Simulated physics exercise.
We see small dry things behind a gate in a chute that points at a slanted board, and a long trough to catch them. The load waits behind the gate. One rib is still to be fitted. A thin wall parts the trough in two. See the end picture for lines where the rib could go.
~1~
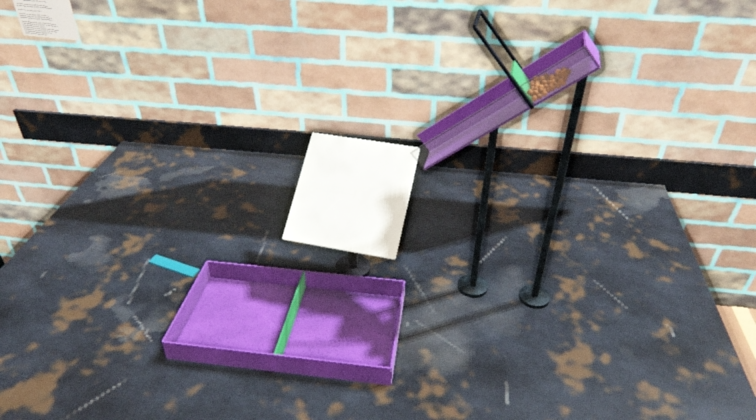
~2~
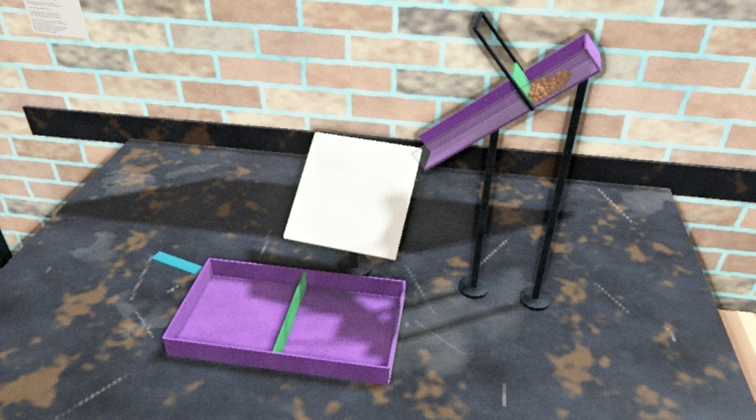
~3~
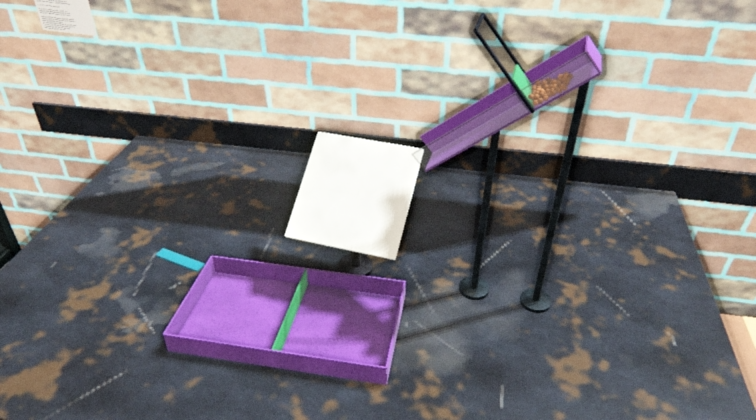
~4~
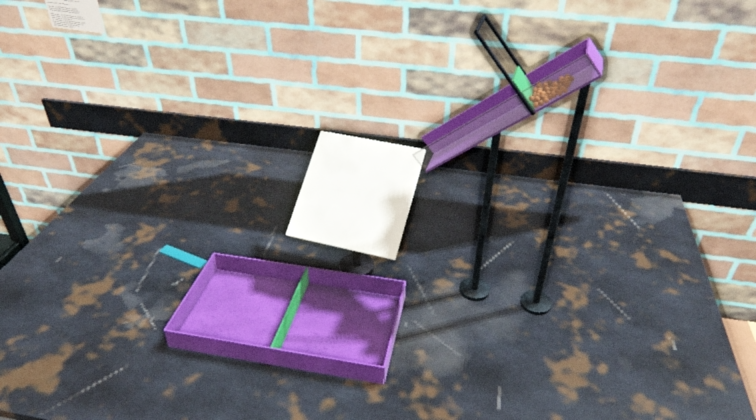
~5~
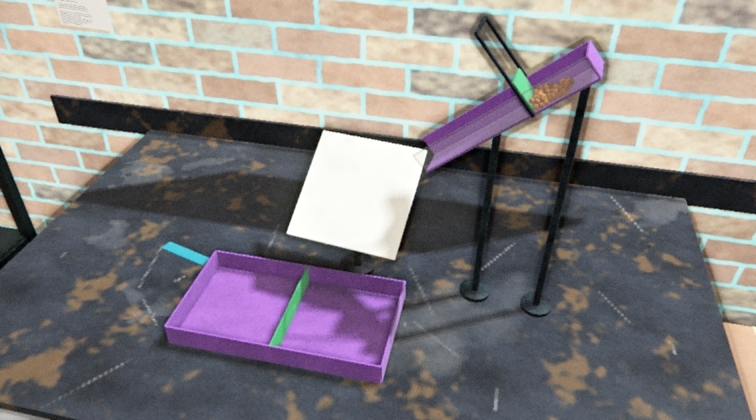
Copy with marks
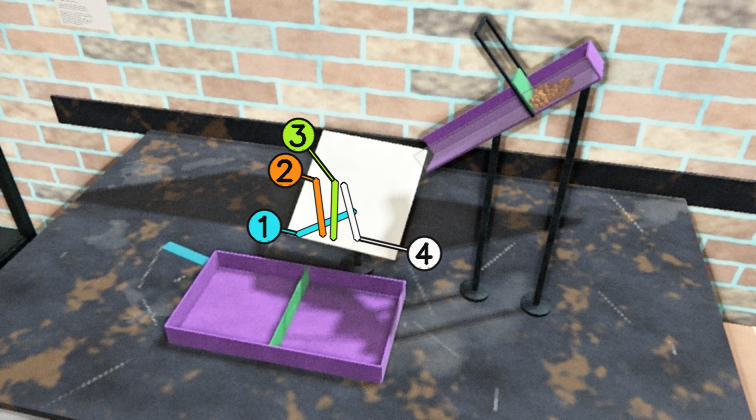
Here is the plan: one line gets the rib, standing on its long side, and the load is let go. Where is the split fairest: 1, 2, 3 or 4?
Take 1.
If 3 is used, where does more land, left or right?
More lands on the right.
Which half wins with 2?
Right.
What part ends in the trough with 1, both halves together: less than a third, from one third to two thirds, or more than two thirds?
It is more than two thirds.
On the marked copy, line 1 from (353, 211) to (298, 234); line 2 from (316, 180) to (322, 233); line 3 from (335, 182) to (333, 237); line 4 from (343, 185) to (357, 238).
If 1 is chosen, of what is caught, roughly half in the left half, roughly half in the right.
If 2 is chosen, of what is caught, about a tenth in the left half, almost all in the right.
If 3 is chosen, of what is caught, about a tenth in the left half, almost all in the right.
If 4 is chosen, of what is caught, about a tenth in the left half, almost all in the right.
